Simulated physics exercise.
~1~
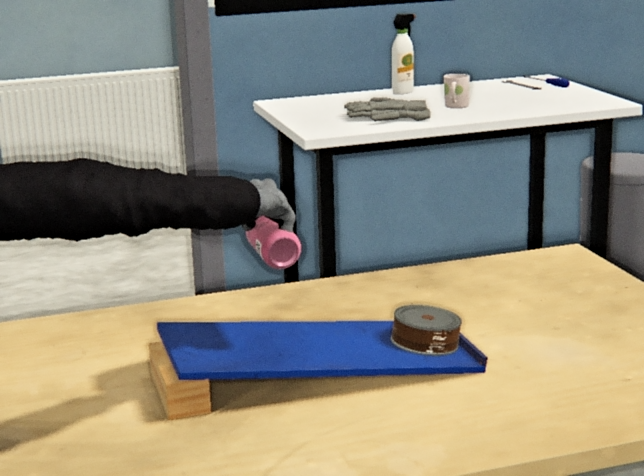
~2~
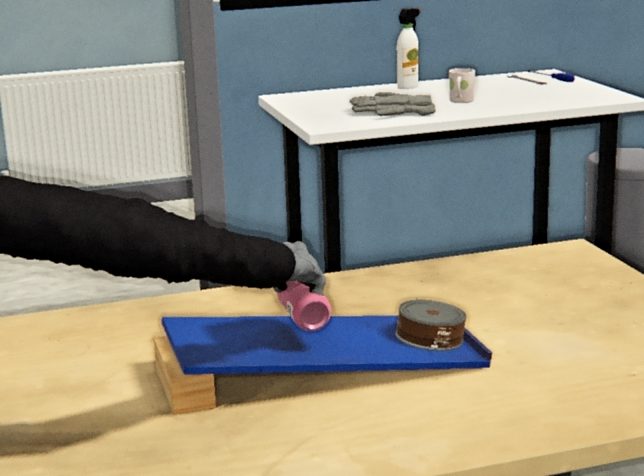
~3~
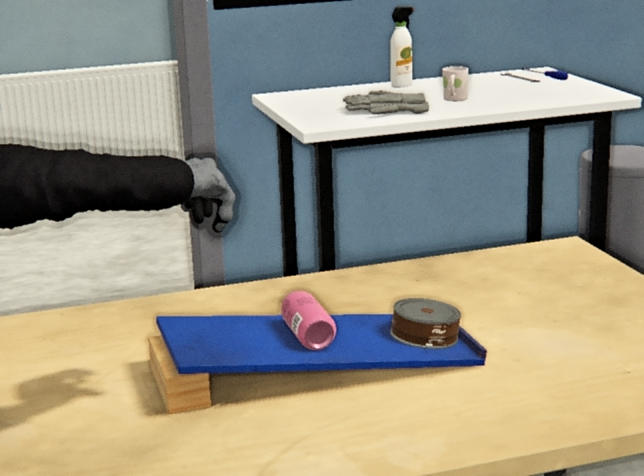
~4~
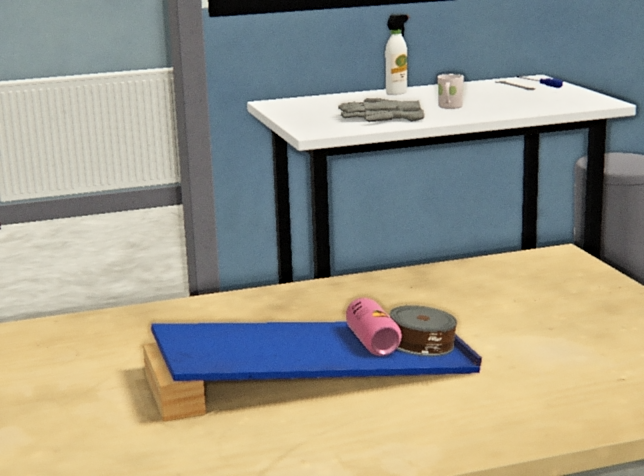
At the start, a gloved hand in a dark sleeve holds a pink can on its side above a blue board, which slopes down to the right from a wooden block on a table. A round brown tub sits near the board's lower end. The hand lowers the can onto the slope, to the left of the tub. It then lets go and draws back to the left. The can moves down the board to the right, and at the end it lies on its side next to the tub, which is still in place.
